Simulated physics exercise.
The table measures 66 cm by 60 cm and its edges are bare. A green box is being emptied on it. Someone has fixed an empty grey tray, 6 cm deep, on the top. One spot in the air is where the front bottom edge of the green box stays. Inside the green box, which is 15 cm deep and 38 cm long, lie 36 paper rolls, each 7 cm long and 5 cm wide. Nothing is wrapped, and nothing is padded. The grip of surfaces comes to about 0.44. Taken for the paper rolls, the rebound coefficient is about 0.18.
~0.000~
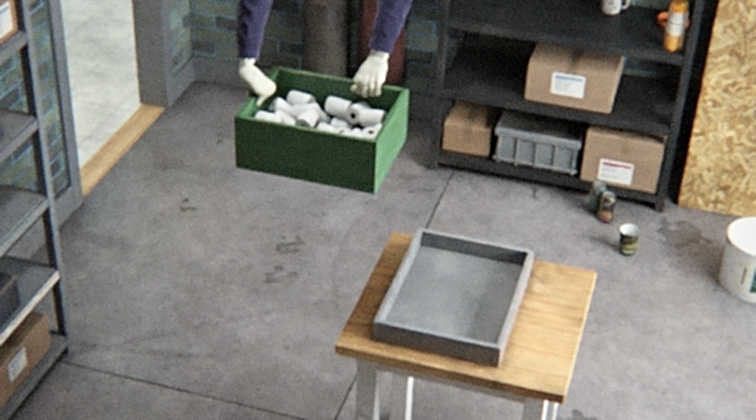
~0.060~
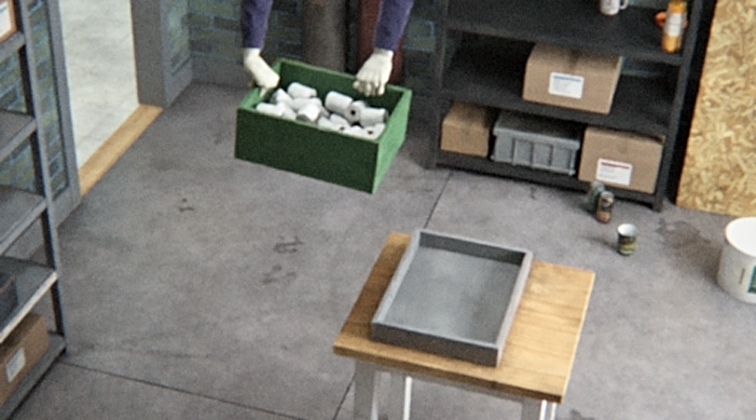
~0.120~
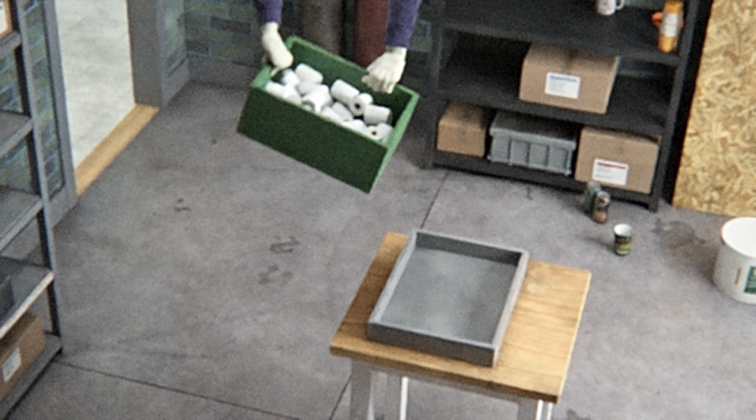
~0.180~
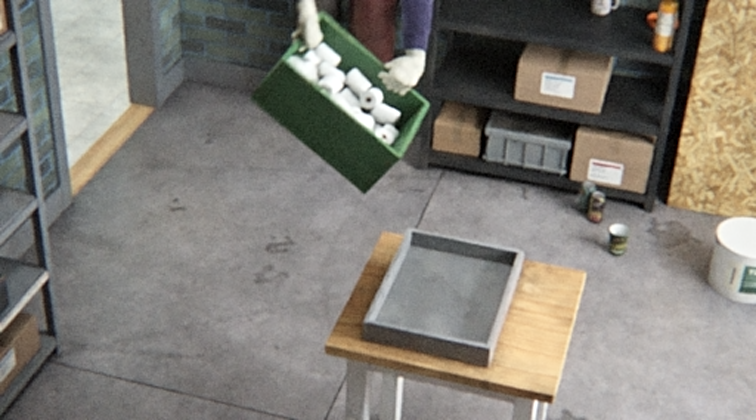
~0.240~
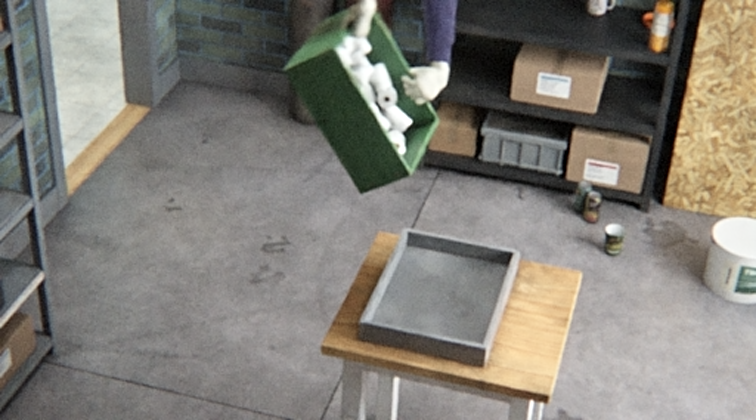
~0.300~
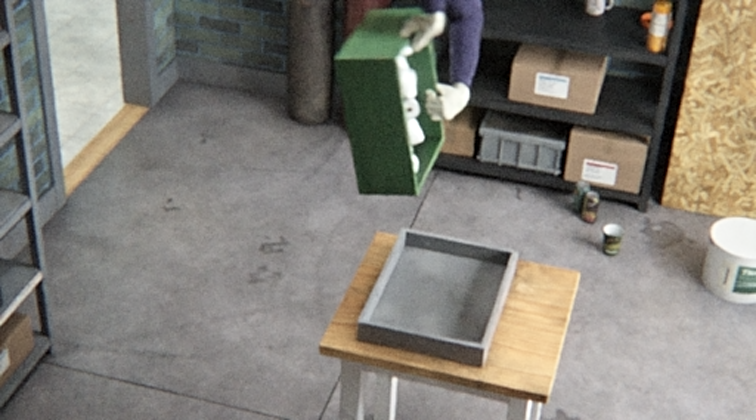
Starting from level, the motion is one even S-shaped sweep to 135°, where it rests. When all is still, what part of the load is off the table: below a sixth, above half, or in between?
You should find the majority of the load off the table.
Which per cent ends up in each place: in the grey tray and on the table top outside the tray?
The shares come out near 30 and 5 in a hundred.
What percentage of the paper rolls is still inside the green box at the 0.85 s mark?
Roughly 0 per cent of the load.
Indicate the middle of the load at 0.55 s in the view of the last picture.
Roughly at pixel (506, 221).
After 0.55 s, tilt 135°; 4 still in the green box, 1 in the grey tray and 31 in the air.
After 0.85 s, tilt 135°; 11 in the grey tray, 9 on the table top outside the tray and 16 over the right end of the table.
After 1.29 s, tilt 135°; 11 in the grey tray, 2 on the table top outside the tray, 22 over the right end of the table and 1 over the table's other edges.
Final count (at 1.84 s), 11 in the grey tray, 2 on the table top outside the tray, 22 over the right end of the table and 1 over the table's other edges. Asked share, 23 of 36, 64 per cent.
